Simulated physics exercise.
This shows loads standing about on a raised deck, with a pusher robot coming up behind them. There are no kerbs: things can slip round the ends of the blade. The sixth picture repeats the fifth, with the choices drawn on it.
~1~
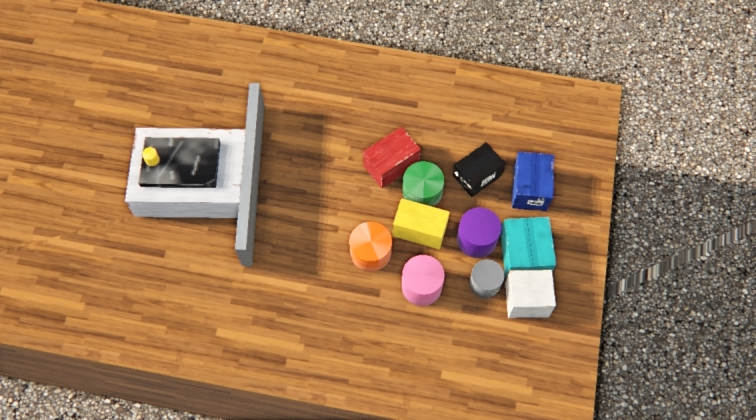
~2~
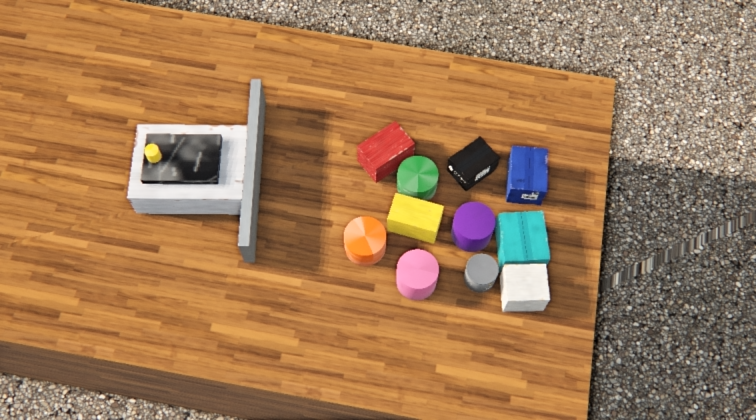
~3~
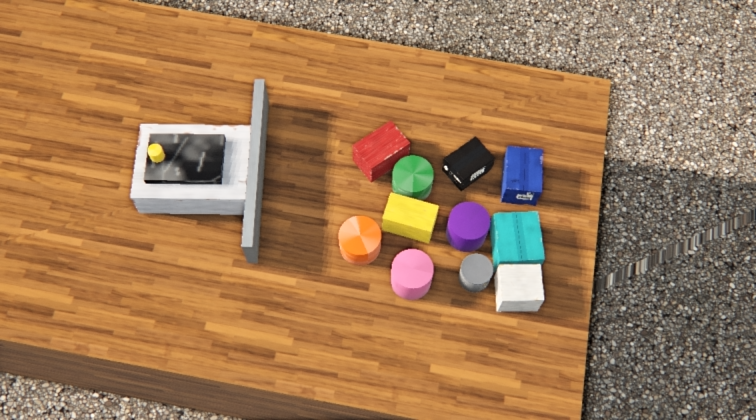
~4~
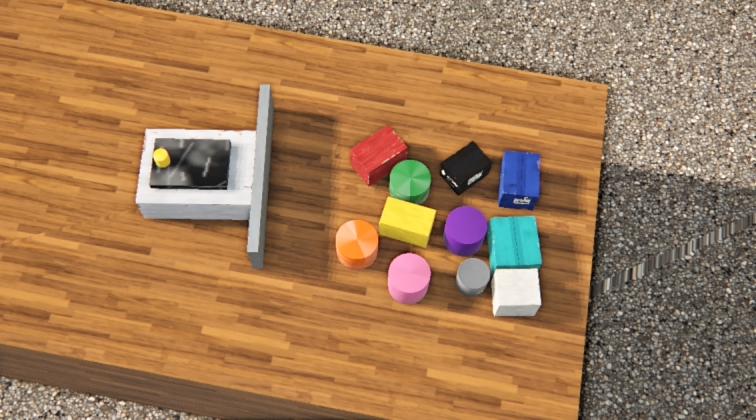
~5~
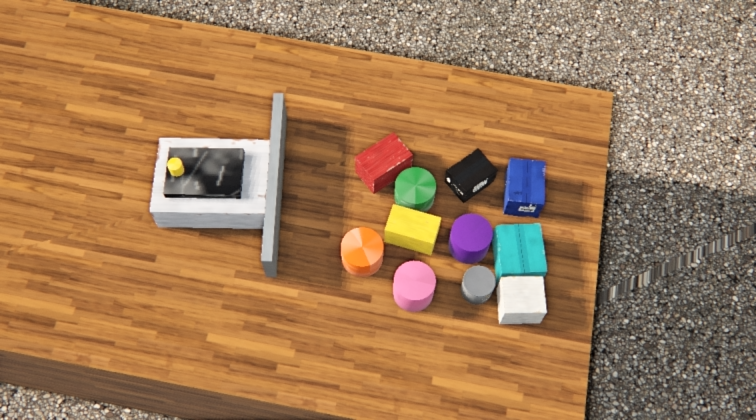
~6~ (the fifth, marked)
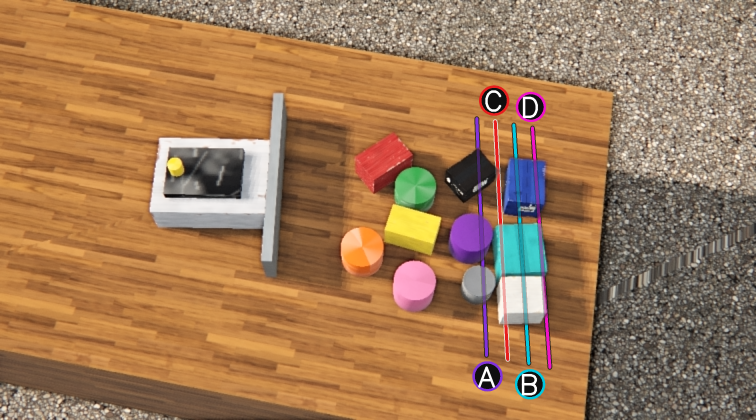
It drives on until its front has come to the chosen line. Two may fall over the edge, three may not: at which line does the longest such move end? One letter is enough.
It should halt at B.
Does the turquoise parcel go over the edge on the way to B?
Yes.
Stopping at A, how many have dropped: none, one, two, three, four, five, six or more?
By then, none.
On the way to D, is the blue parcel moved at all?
By then, yes.
On the marked copy, A at (481, 230); B at (521, 237); C at (501, 233); D at (541, 240).
Taking B. A third of the way, robot (300, 188); red crate (398, 163); orange canister (388, 257).
Two thirds of the way, robot (392, 204); turquoise parcel (560, 262); white crate (540, 308).
When it is over, robot (460, 216); white crate over the edge; turquoise parcel over the edge; two fallen.
As for the rest, A is within the limit but short; C is within the limit but short; D drops five.
